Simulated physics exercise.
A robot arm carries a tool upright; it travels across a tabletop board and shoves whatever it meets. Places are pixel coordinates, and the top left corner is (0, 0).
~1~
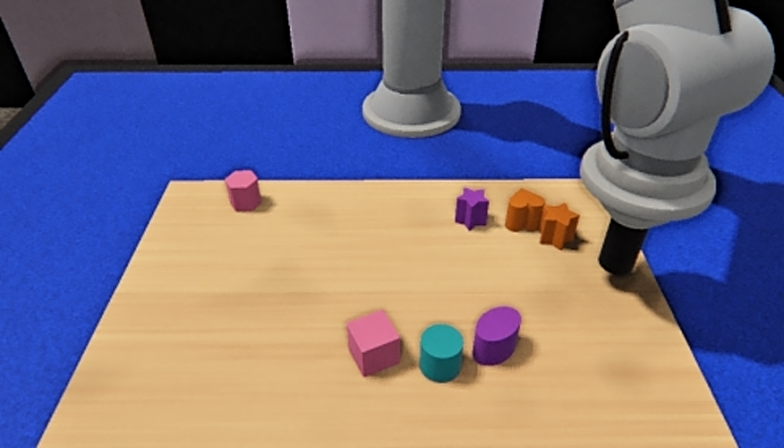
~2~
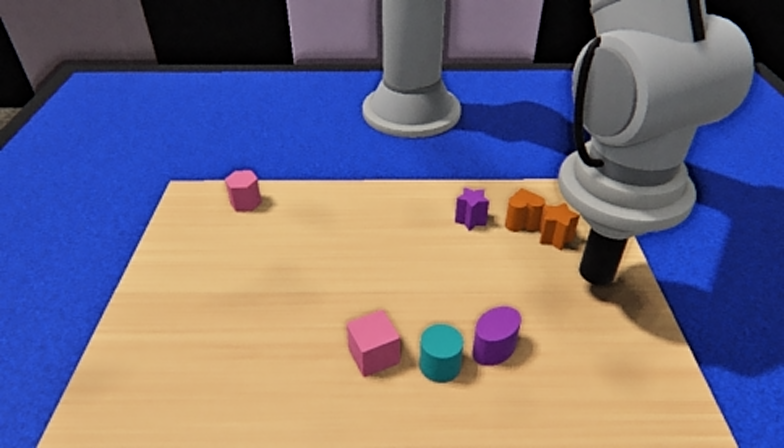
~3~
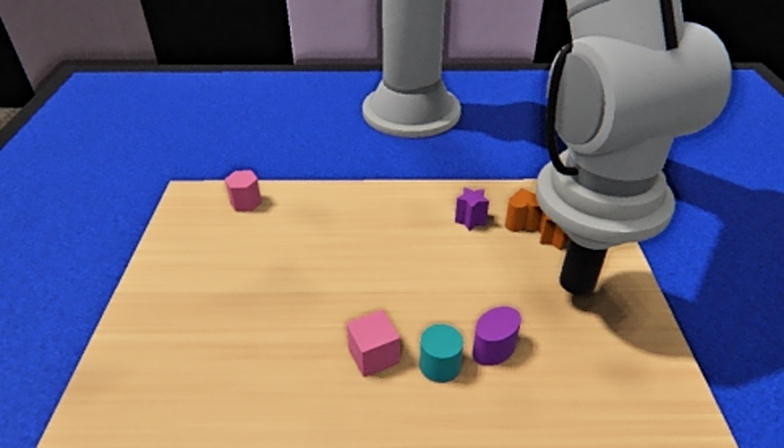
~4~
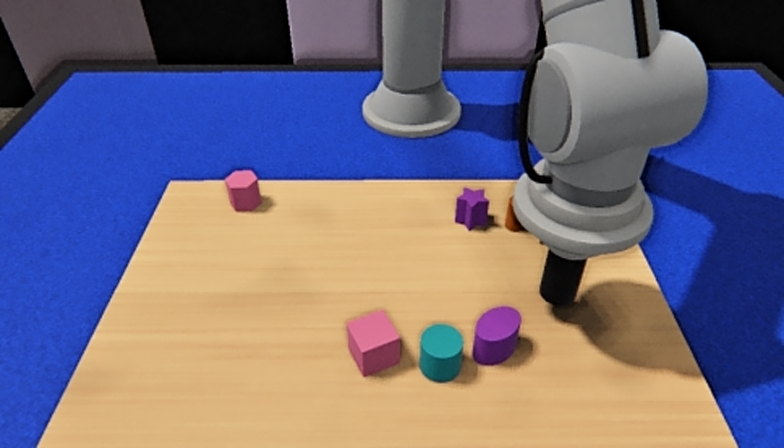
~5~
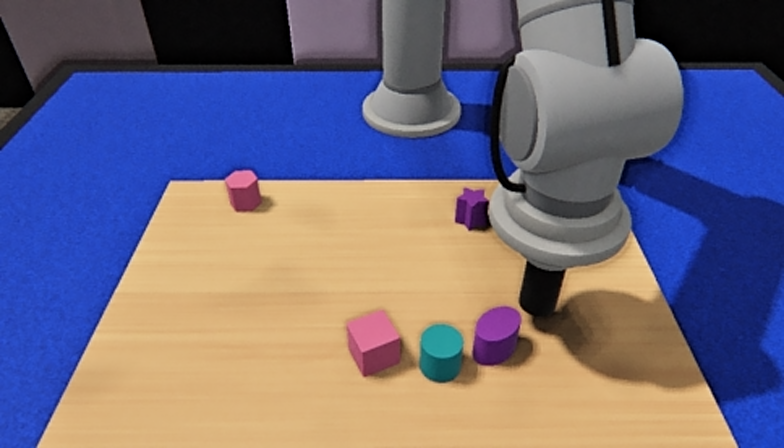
A grey robot arm with a black cylindrical tool reaches over the right side of a pale wooden board on a blue surface, seen from above at an angle. A pink cube, turquoise cylinder and purple oval block sit near the front, with a smaller pink block back left and purple and orange blocks back right. The arm glides steadily left and forward toward the viewer, gradually covering the orange blocks, while the blocks and camera stay still.
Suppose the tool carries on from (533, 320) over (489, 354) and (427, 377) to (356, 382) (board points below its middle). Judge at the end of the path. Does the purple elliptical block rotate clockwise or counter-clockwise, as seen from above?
Rotates counter-clockwise.
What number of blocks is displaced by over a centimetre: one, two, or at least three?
I'd say three or more blocks get shifted by more than about 1 cm.
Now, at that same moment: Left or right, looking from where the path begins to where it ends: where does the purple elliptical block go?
Well, taking the path from its start to its end as straight ahead, the purple elliptical block moves to the left.
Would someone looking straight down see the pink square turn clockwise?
Yes, it checks out.
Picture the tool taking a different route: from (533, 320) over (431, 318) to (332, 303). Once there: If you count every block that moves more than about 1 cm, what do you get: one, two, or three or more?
I foresee one block being moved.
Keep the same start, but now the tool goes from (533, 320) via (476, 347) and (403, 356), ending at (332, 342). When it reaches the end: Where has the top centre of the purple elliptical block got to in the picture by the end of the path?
At pixel (455, 366).
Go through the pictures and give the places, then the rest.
The first frame shows tool tip (616, 264); block tops, pink square (373, 330); turquoise circle (442, 340); purple elliptical block (499, 323).
The second frame shows tool (597, 273); blocks unchanged.
The third frame shows tool (577, 283); blocks unchanged.
The fourth frame shows tool (557, 293); blocks unchanged.
The fifth frame shows tool (537, 304); pink square (373, 330); turquoise circle (442, 340); purple elliptical block (499, 323).
What follows on the original path. One third of the way, tool (491, 339); turquoise circle (421, 349); purple elliptical block (463, 357), turned 15° anticlockwise.
Two thirds of the way, tool (427, 361); turquoise circle (386, 362); purple elliptical block (432, 390), turned 90° anticlockwise.
At the end, tool (354, 366); pink square (359, 323), turned 25° clockwise; turquoise circle (319, 382); purple elliptical block (429, 392), turned 105° anticlockwise.
